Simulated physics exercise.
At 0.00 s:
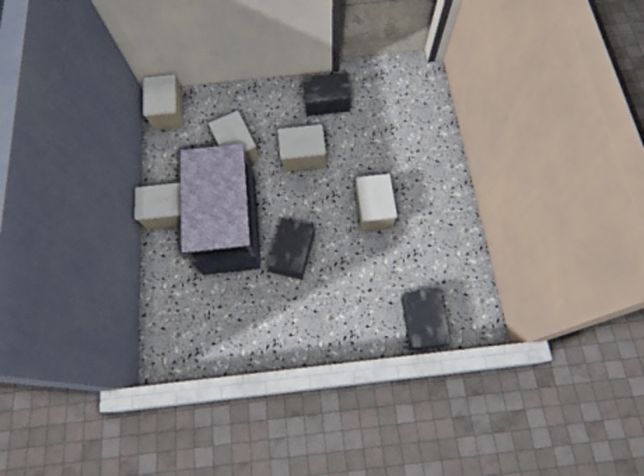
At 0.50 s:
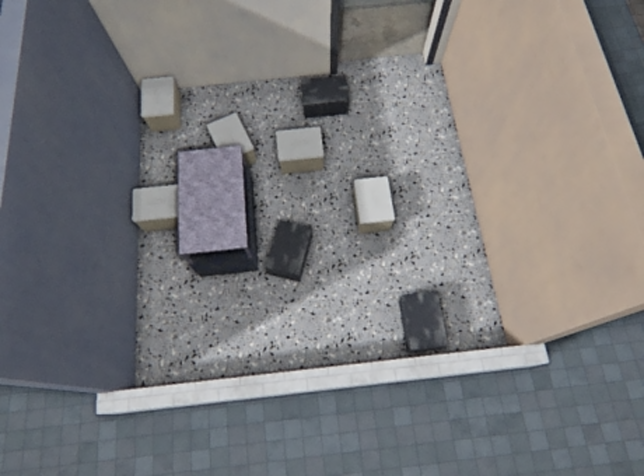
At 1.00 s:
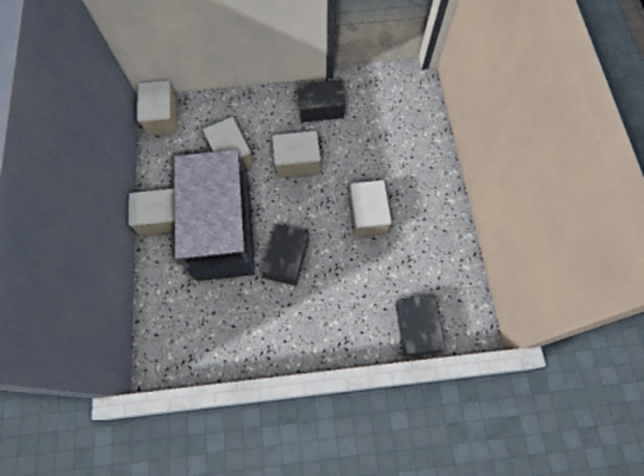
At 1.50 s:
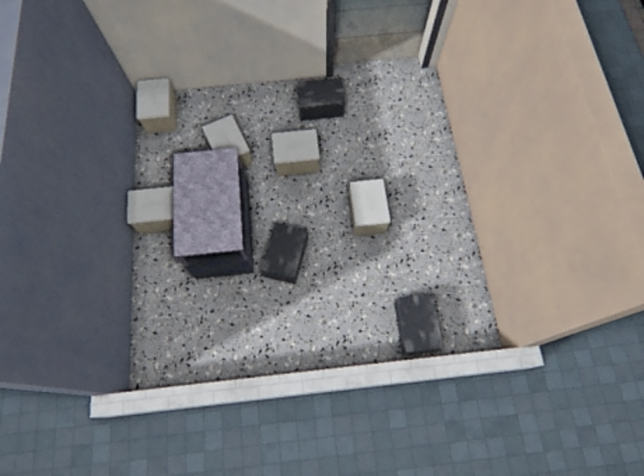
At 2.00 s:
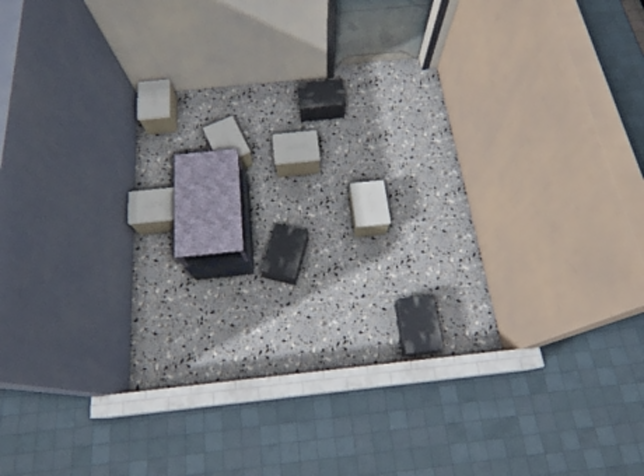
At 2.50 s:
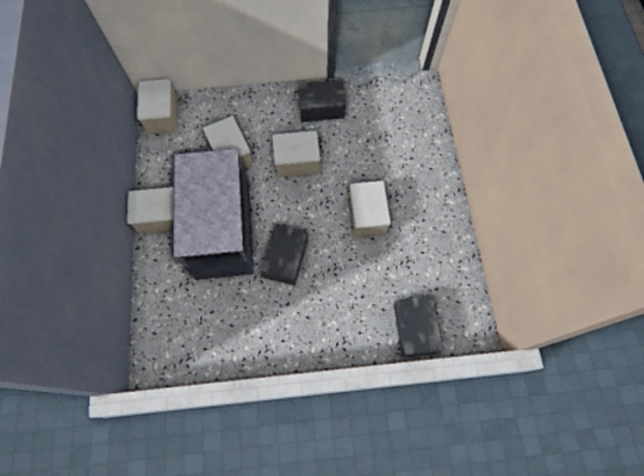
Bluish water spreads over the grey paving outside a small roofless room seen from high above, first across the ground in front of the low white front wall, then into the doorway gap at the back. Inside, pale and black blocks sit around a purple-topped block on a speckled floor, between a dark blue-grey wall at left and a tan one at right. The blocks stay put while the view shifts very slightly.
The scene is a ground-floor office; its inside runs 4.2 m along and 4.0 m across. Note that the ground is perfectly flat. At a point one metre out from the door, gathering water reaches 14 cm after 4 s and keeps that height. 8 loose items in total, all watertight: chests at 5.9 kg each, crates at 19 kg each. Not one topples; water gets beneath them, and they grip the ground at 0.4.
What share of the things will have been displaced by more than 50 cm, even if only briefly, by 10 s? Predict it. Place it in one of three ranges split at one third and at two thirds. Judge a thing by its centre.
Prediction: A low fraction.
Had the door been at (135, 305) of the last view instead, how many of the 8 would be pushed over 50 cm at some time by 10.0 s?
Result: 3 of them.
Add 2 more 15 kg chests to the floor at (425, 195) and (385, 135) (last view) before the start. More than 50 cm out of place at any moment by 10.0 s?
Taking them in order, the first is above the threshold and the second is above the threshold.
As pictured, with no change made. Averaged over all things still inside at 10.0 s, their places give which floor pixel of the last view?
I'd say about (243, 208) in the last view.
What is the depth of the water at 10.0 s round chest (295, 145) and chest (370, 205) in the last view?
Depth approx. 1 cm / 4 cm.
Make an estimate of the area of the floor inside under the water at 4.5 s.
That flooded area is roughly 3.5 m2.
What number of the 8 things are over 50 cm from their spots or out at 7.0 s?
That would be 1.
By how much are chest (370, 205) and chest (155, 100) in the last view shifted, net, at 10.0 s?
In that order: 250 cm, 0 cm.
After 3.5 s 0 of 8 are over 50 cm from their spots; 0 afloat.
After 4.5 s 0 of 8 are over 50 cm from their spots; 0 afloat.
After 7.0 s 1 of 8 are over 50 cm from their spots; 1 afloat.
After 10.0 s 2 of 8 are over 50 cm from their spots, and 2 have been at some point; 1 afloat.
